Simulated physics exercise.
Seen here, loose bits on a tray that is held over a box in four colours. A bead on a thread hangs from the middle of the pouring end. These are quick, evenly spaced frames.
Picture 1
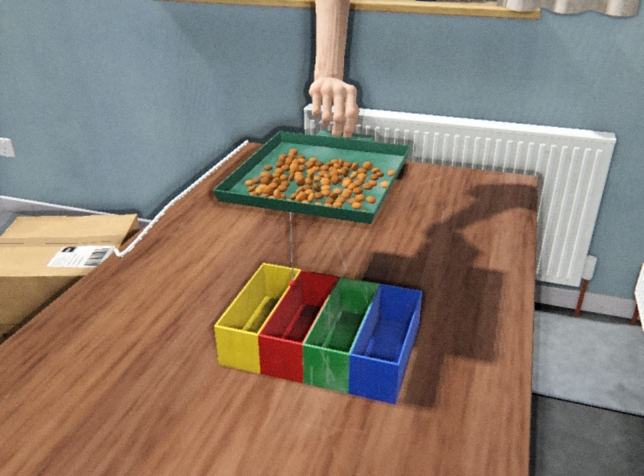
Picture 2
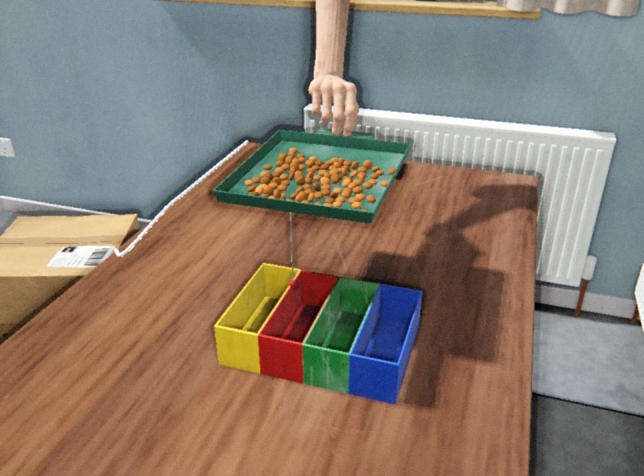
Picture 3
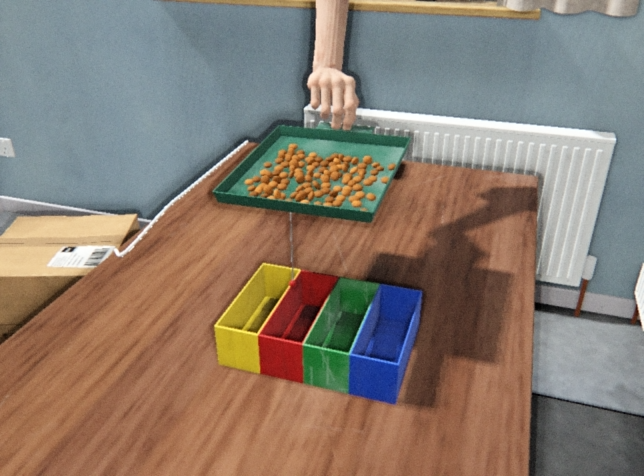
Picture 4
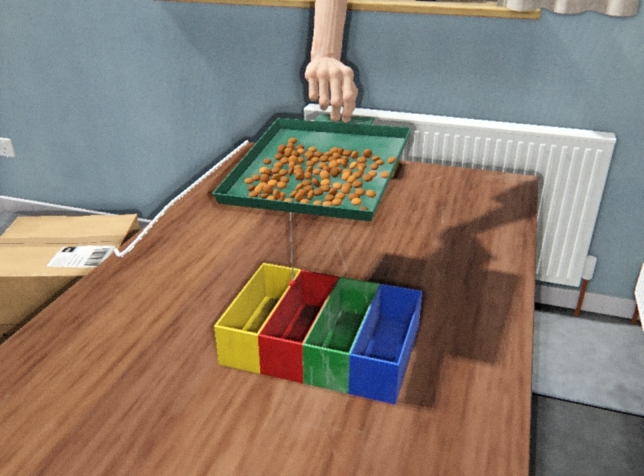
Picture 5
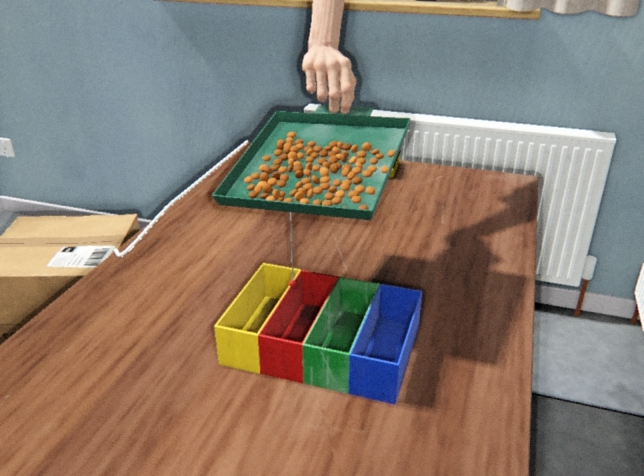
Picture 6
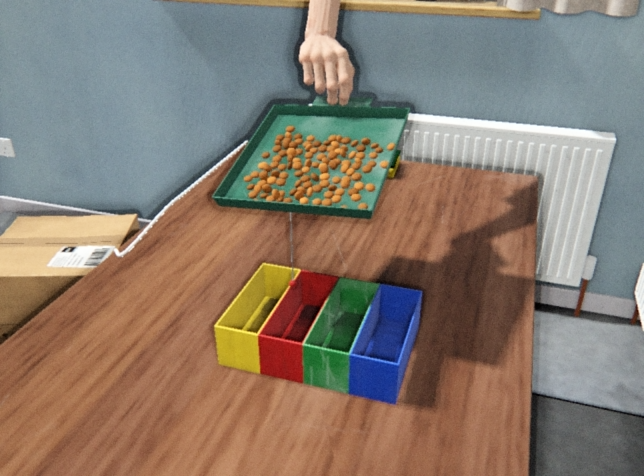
The clip shows a hand holding a green tray of small brown pieces above a box with yellow, red, green and blue compartments; the tray starts level, then its far side rises slightly, tilting it gradually toward the front left.
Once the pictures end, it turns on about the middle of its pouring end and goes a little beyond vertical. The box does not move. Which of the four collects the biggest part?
Fullest: The yellow cell.
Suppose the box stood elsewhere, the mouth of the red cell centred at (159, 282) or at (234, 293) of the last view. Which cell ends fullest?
In turn: Blue; red.
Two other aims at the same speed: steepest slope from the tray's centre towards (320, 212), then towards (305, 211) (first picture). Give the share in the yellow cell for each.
First some 10, then 20 per cent.
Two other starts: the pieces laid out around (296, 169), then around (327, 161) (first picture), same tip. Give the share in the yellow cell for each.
The first gives 40 %, the second 40 %.
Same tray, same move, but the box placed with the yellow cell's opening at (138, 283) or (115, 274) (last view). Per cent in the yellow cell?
The first gives 0 %, the second 0 %.
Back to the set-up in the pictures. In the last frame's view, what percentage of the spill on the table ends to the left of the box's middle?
About 100 per cent.
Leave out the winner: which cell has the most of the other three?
Next in line is red.
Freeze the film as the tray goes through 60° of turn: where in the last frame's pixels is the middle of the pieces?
Roughly at (282, 176).
Shortly afterwards, tray tipped steeply; the whole lot on the tray.
Next, tray tipped past a quarter turn; a little on the tray; near a quarter in the yellow cell; a little in the red cell; near half falling or outside the box.
Some moments later, tray tipped past a quarter turn; near half in the yellow cell; near a quarter in the red cell; near a third falling or outside the box.
In the end, tray tipped past a quarter turn; near half in the yellow cell; near a quarter in the red cell; none at all in the blue cell; none at all in the green cell; near a third outside the box.
